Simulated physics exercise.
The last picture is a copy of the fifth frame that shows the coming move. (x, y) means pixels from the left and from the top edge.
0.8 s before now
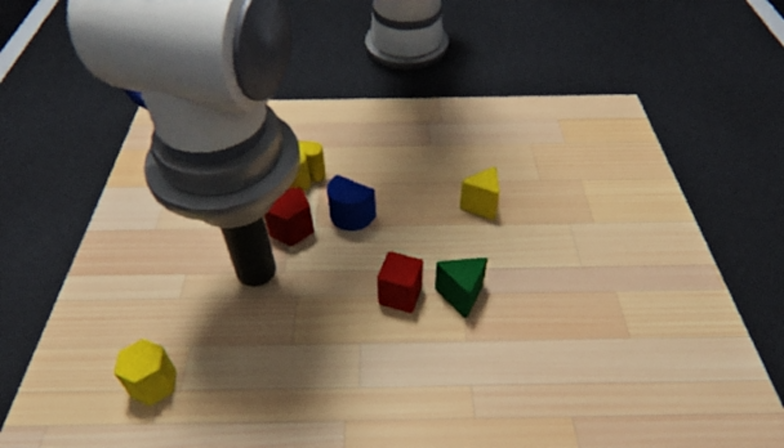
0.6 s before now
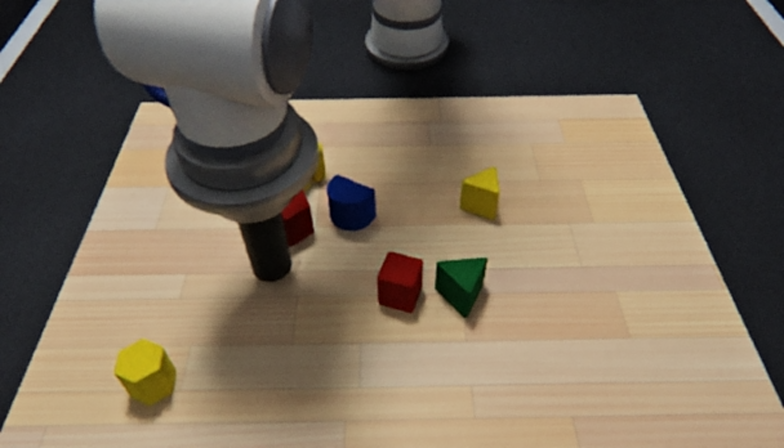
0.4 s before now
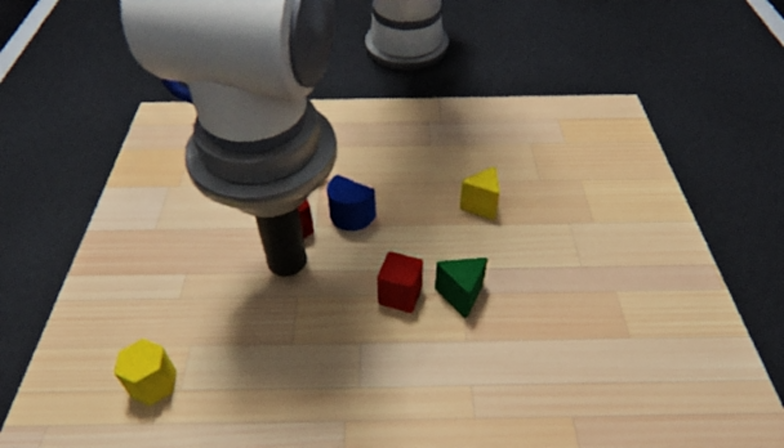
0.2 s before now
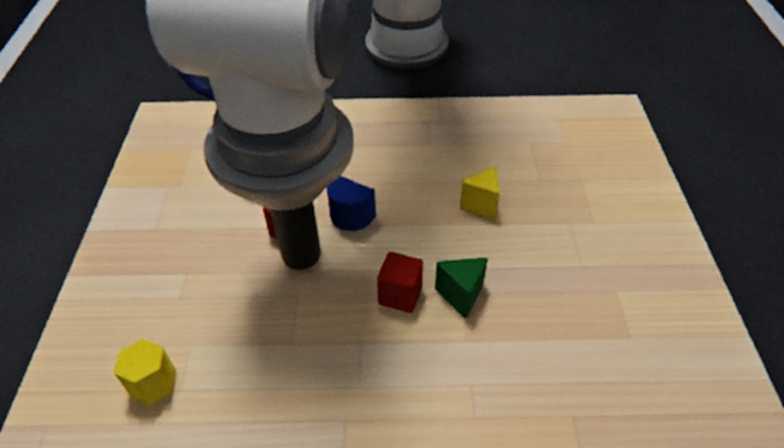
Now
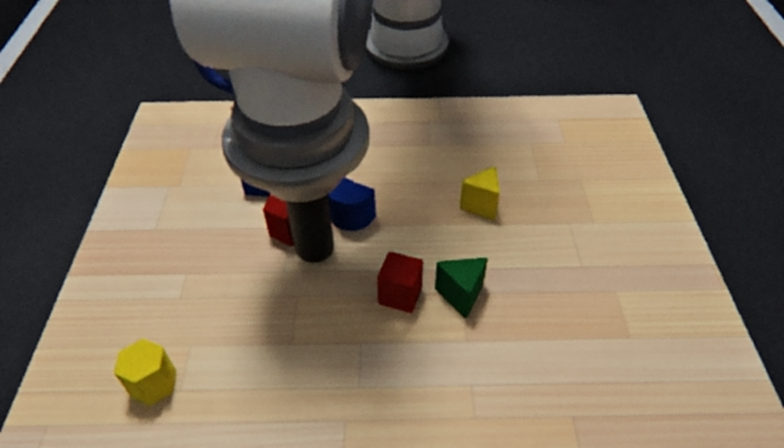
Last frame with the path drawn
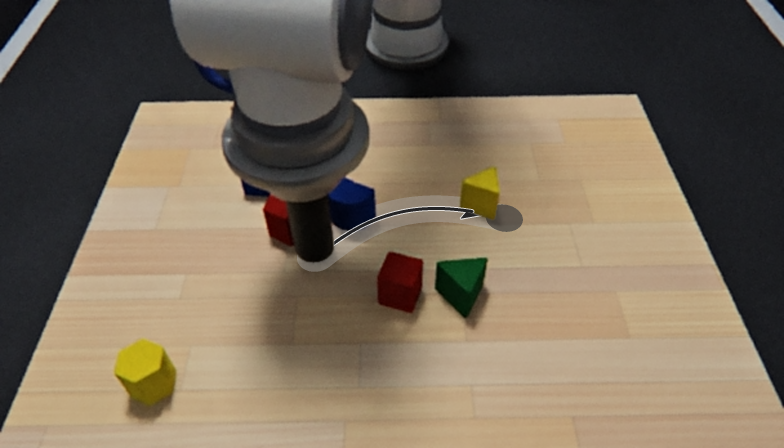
On a pale wooden tabletop, a robot arm's dark rod slides slowly rightward among scattered coloured blocks, which all stay still.
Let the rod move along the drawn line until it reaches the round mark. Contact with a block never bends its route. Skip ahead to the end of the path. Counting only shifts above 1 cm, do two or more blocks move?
In short: Yes.
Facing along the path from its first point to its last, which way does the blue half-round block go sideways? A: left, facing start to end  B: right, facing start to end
My pick is A.
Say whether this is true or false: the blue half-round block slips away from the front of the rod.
My answer: True.
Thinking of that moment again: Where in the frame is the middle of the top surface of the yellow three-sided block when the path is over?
At roughly (536, 175).
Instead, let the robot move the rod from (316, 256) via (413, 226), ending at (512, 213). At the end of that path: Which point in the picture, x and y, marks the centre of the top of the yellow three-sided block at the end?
It sits at (515, 164).
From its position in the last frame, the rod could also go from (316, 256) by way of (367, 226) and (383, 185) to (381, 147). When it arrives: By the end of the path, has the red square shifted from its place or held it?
It is not moved.
Drawn move, from (316, 256) through (372, 221) and (437, 208) to (504, 218).
The first path, step by step. One third of the way, rod at (372, 212); blue half-round block at (365, 168), turned 60° anticlockwise.
Two thirds of the way, rod at (438, 200); blue half-round block at (367, 166), turned 65° anticlockwise.
At the end, rod at (506, 209); red pentagonal block still; blue half-round block at (367, 166), turned 65° anticlockwise; yellow three-sided block at (536, 175), turned 60° anticlockwise.
